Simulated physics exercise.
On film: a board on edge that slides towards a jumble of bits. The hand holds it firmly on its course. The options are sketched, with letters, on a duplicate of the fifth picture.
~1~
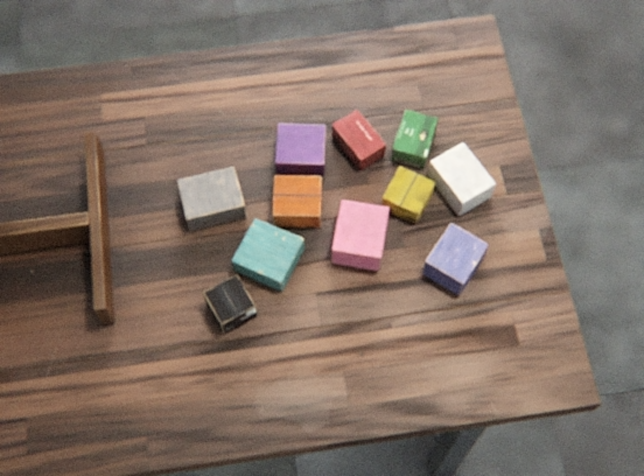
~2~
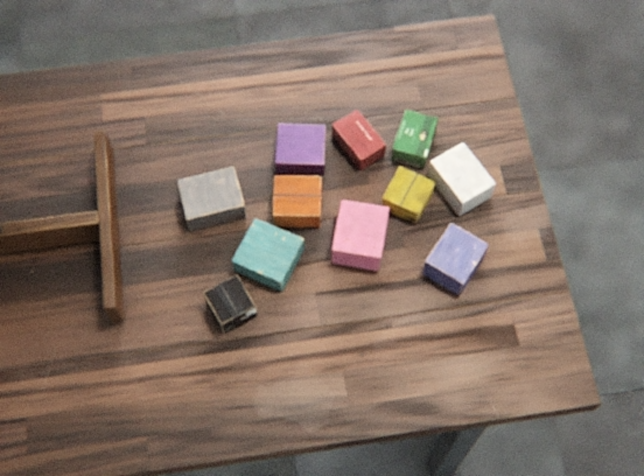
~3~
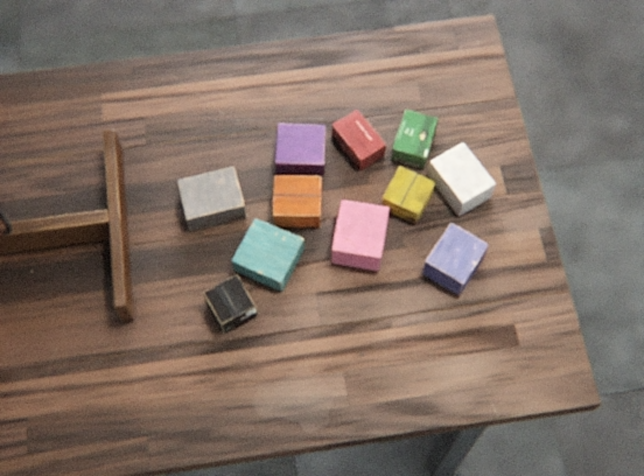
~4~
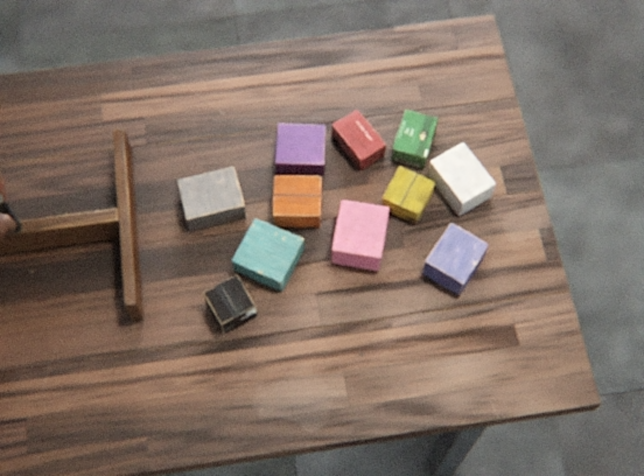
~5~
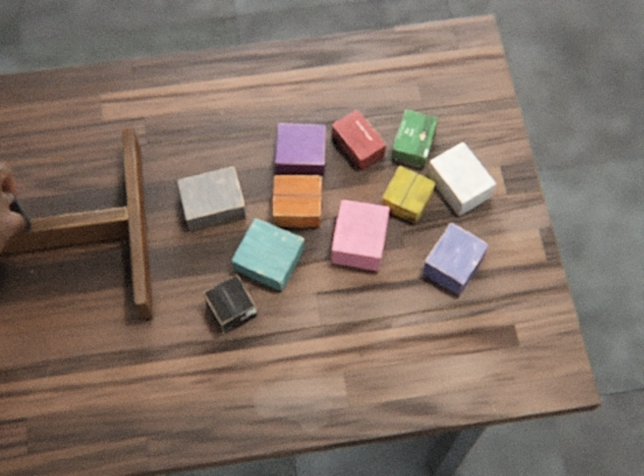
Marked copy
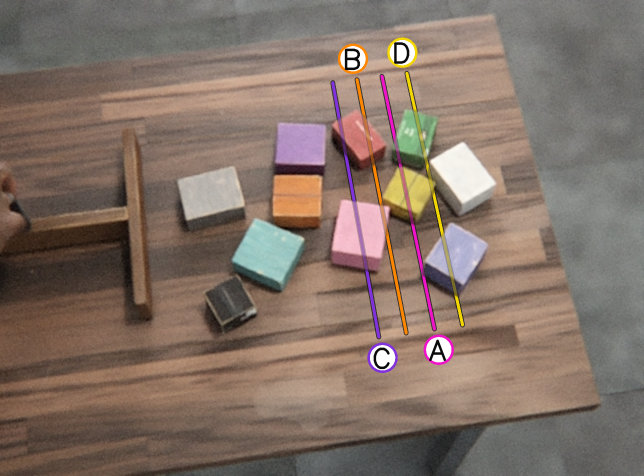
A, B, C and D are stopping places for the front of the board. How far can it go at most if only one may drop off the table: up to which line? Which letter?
At A, and not beyond.
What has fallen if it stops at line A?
It is the white block.
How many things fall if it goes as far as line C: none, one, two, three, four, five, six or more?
In all, none.
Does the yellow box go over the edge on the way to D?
Yes.
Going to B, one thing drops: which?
The white block goes over.
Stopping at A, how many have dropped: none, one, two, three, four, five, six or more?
In all, one.
On the marked copy, A at (407, 195); B at (380, 198); C at (354, 202); D at (433, 191).
With A. Early on, board (233, 199); black box (269, 309); pink block (366, 238).
Further on, board (331, 186); white block (498, 169); yellow box (460, 184).
At the end, board (404, 176); white block over the edge; yellow box (529, 172); one fallen.
As for the rest, B is within the limit but short; C is within the limit but short; D drops two.
